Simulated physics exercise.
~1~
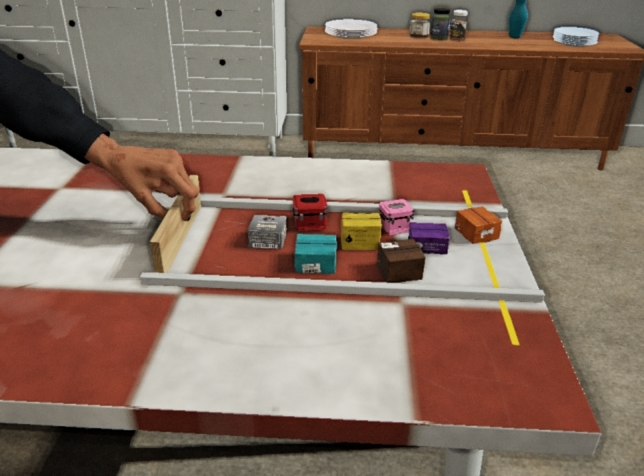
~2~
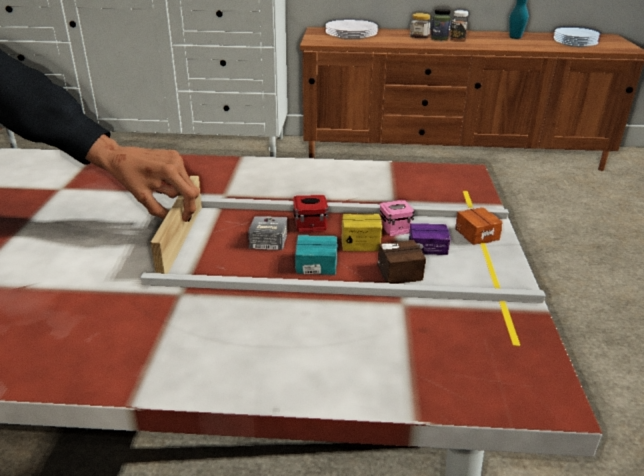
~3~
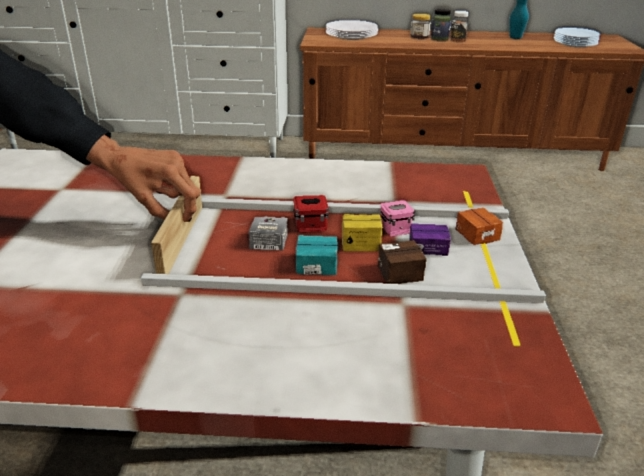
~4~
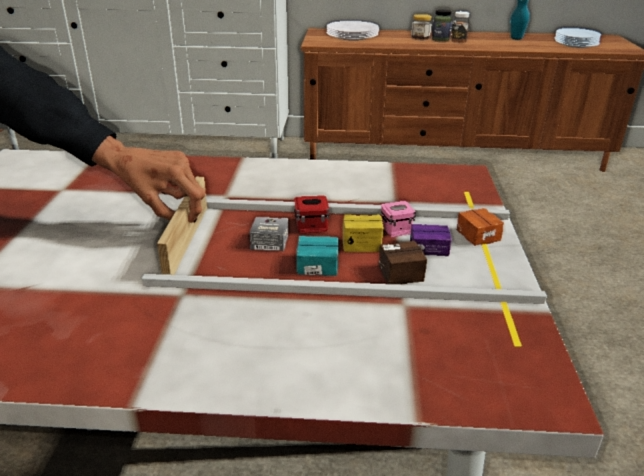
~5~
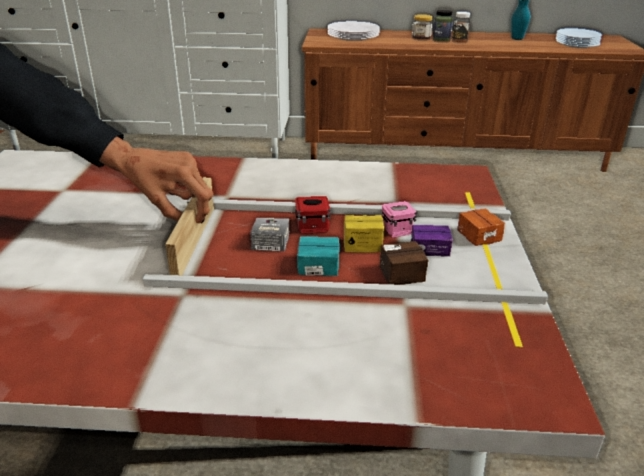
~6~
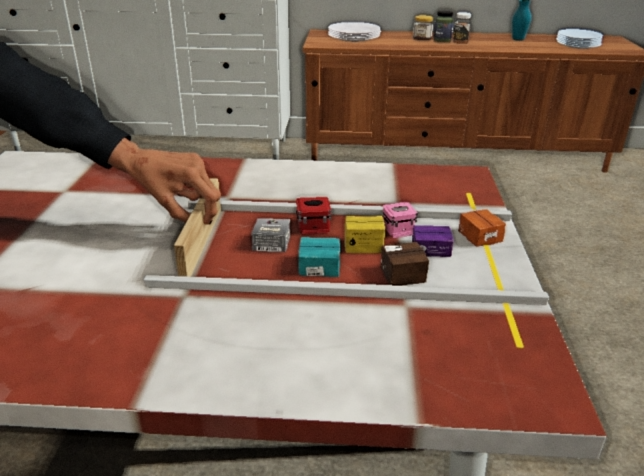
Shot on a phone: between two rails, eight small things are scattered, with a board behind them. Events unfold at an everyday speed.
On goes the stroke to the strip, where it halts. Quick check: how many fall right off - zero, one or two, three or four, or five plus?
No fewer than five go over.
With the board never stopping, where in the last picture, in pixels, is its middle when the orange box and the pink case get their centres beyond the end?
The middle is at (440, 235) when it's the orange box, and at (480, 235) when it's the pink case.
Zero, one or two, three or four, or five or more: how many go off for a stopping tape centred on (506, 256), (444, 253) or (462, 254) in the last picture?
More than four; one or two; just one or two.
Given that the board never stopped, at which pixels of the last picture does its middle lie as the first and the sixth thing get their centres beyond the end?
(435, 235), then (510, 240).
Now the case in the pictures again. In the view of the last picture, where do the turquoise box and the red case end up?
(517, 265) and (500, 223), roughly.
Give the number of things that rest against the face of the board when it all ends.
3 in contact.
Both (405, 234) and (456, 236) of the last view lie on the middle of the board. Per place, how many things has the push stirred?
The counts are 8 and 8.
A little later, none off yet; orange box at rest near (482, 228); purple box at rest near (432, 241); brown box at rest near (404, 264).
Next, none off yet; orange box at rest near (482, 228); purple box shifted a little near (454, 242); brown box shifted a little near (423, 266).
Later still, none off yet; orange box shifted about its own width near (516, 226); purple box shifted well along near (529, 247); brown box shifted well along near (503, 270).
When it is over, the number that fall off is five or more; down, yellow box, pink case, brown box, purple box and orange box.
